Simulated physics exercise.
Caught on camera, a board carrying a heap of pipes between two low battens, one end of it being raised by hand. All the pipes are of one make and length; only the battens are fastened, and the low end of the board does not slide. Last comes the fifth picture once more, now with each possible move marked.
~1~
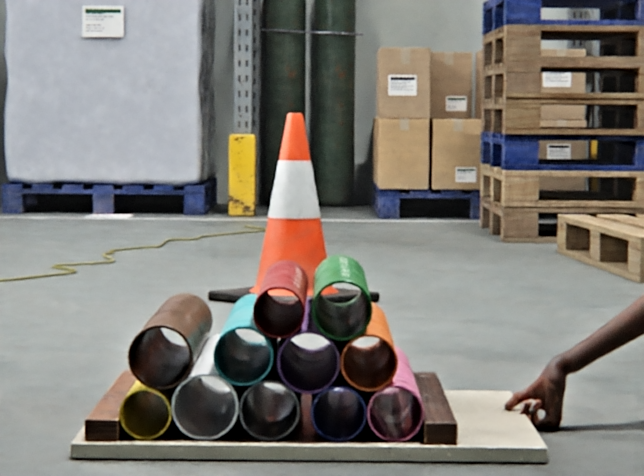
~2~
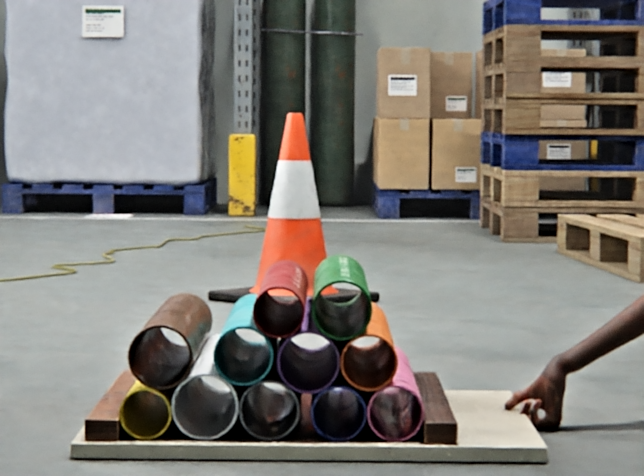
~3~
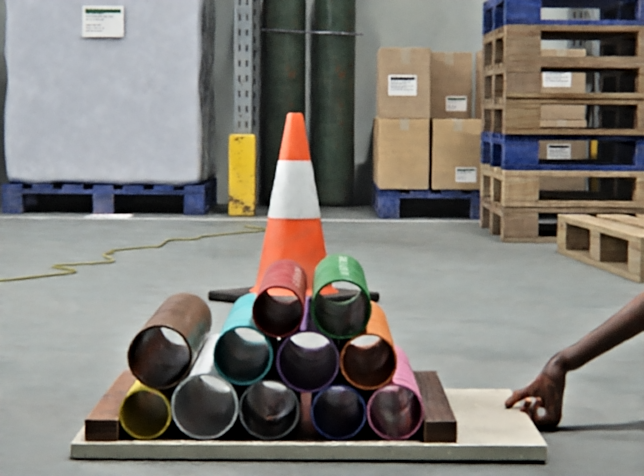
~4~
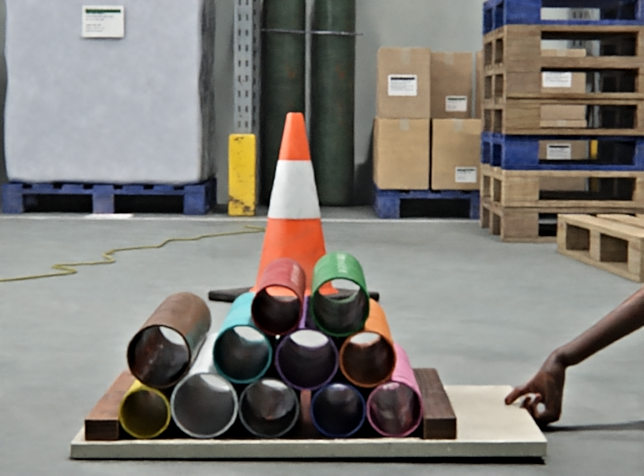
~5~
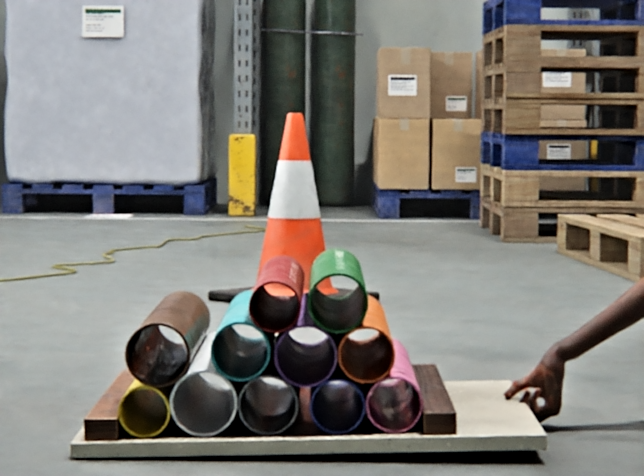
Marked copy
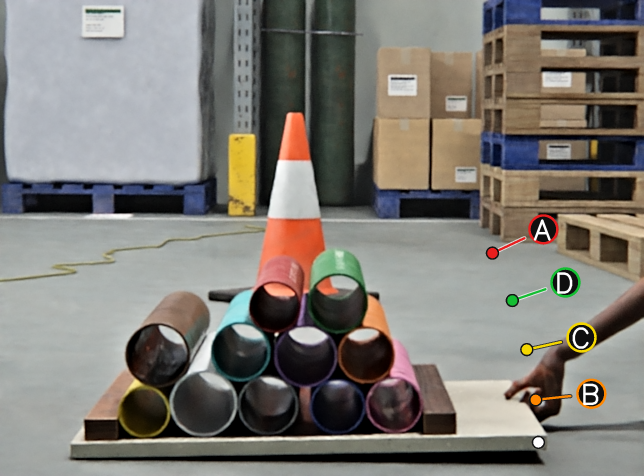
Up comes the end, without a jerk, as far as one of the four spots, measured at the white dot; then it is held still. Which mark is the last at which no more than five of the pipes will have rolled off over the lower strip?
Stop at A.
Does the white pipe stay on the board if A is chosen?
Yes.
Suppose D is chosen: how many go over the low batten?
The count is one.
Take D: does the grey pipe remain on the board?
Yes, with D.
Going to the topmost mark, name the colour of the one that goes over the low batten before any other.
First is the brown one.
On the copy, A at (493, 253); B at (535, 400); C at (527, 350); D at (512, 300); the white dot at (538, 442).
On A. First, board at 23°.
Then, board at 26°.
Finally, board at 26°, five over the low batten.
By contrast, B none over the low batten; C none over the low batten; D one over the low batten (brown).
